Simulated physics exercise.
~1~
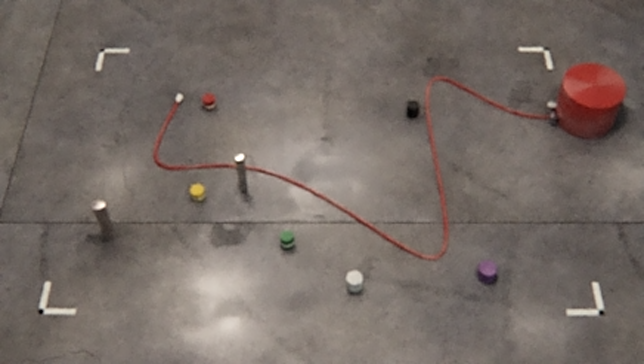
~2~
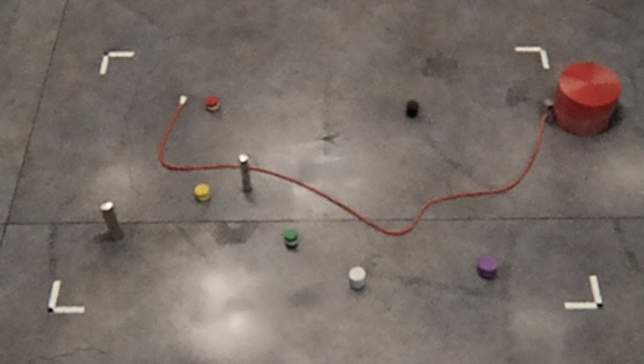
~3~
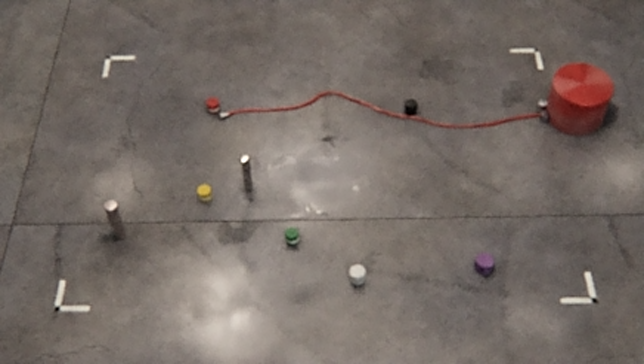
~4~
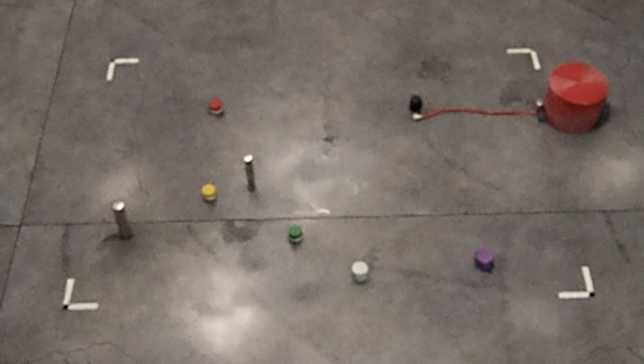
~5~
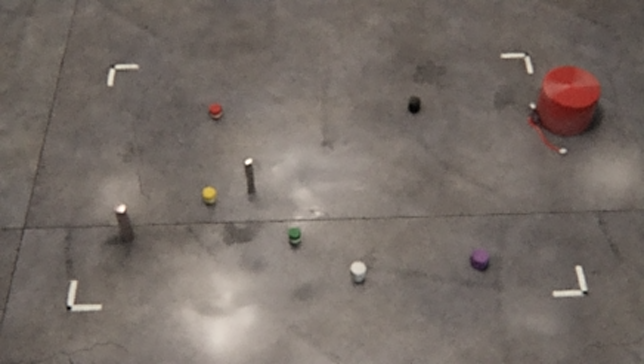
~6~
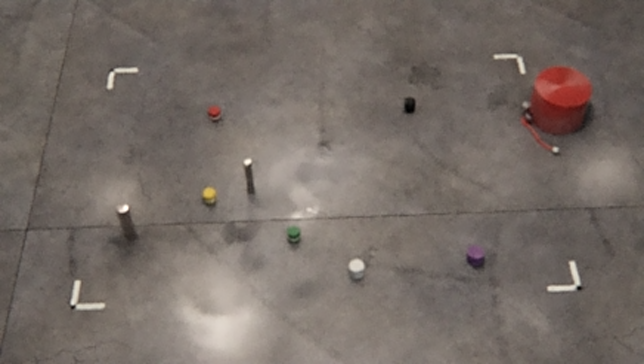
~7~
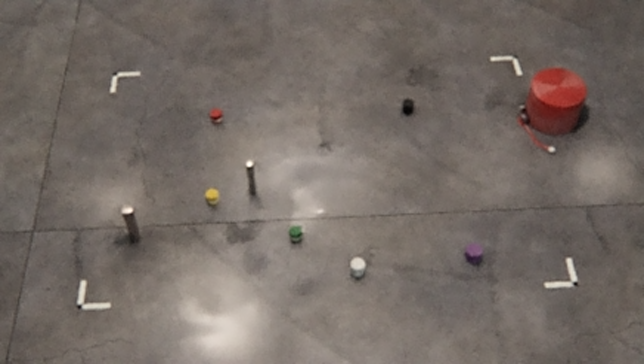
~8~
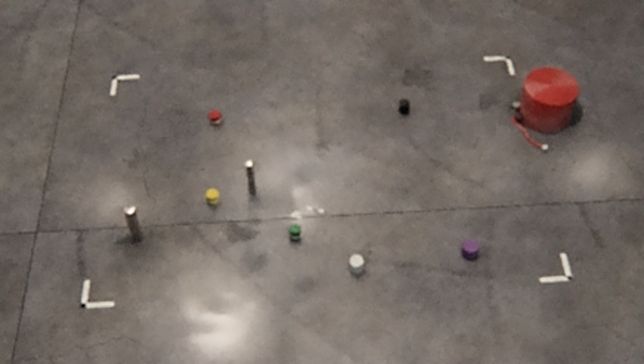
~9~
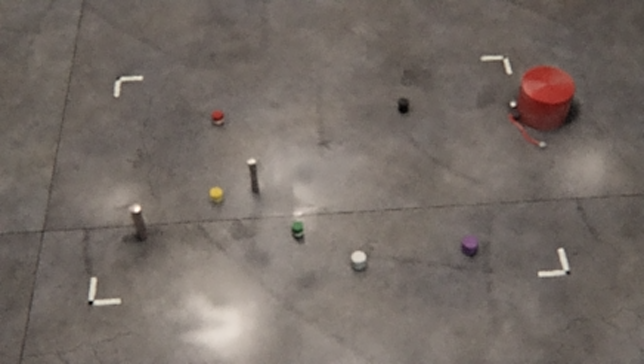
A long red lead with a pale plug lies in loose bends across a grey concrete floor, running to a big red drum at the upper right, seen from above by a slowly drifting camera. Two metal posts stand at the left among small red, yellow, green, white, purple and black containers, within white corner marks. The lead draws in, losing its right-hand loop first, then pulls clear of the posts into a shallow wave. Its plug slides rightward to the black tub, which shifts very slightly. Finally, only a short tail rests beside the drum, the other containers still in place.
